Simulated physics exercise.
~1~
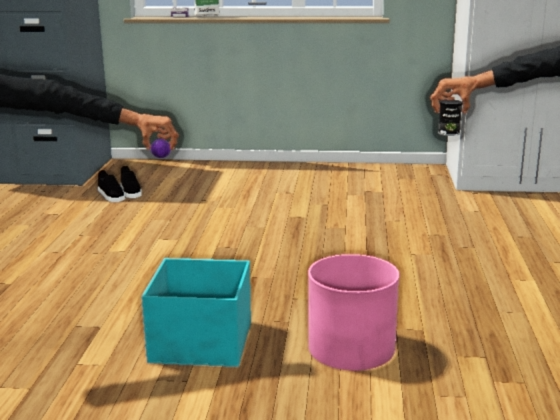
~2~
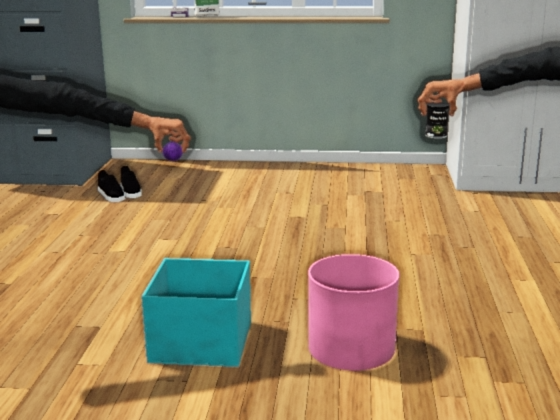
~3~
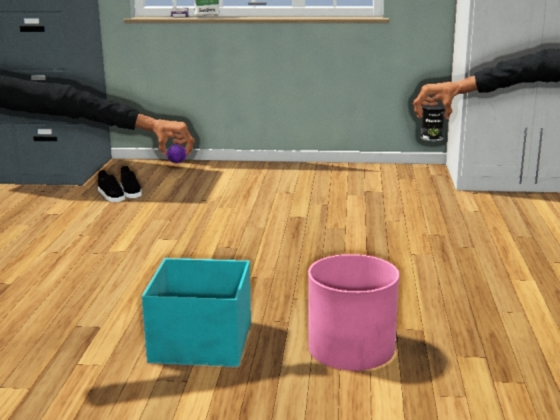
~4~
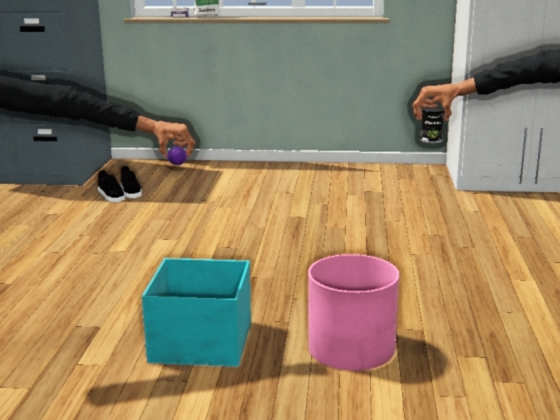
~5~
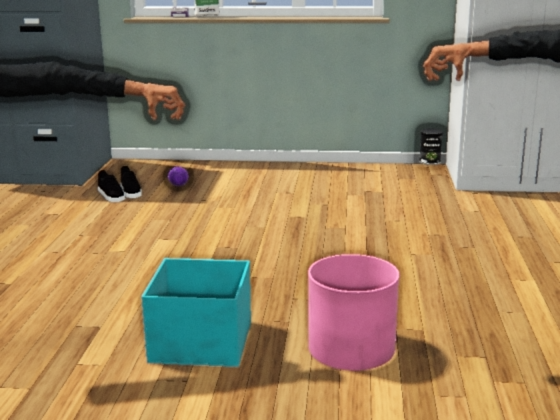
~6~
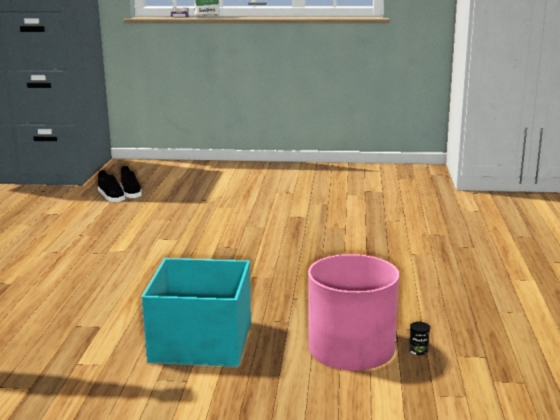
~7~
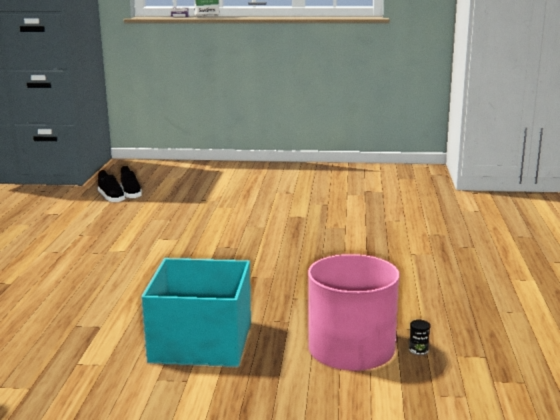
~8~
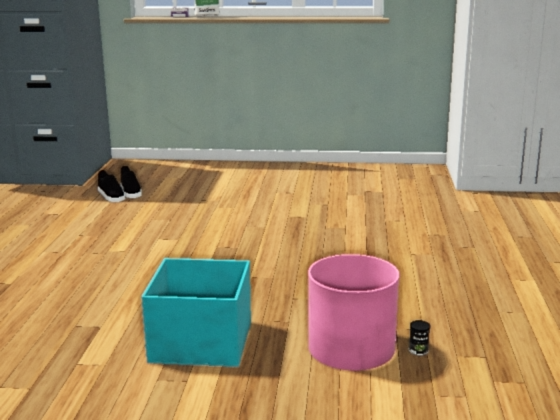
A purple onion and a small black tin, held up by two hands, shifted slightly inward before the hands let go and drew back; the onion dropped into the teal box, while the tin missed and stood on the floor right of the pink bin.
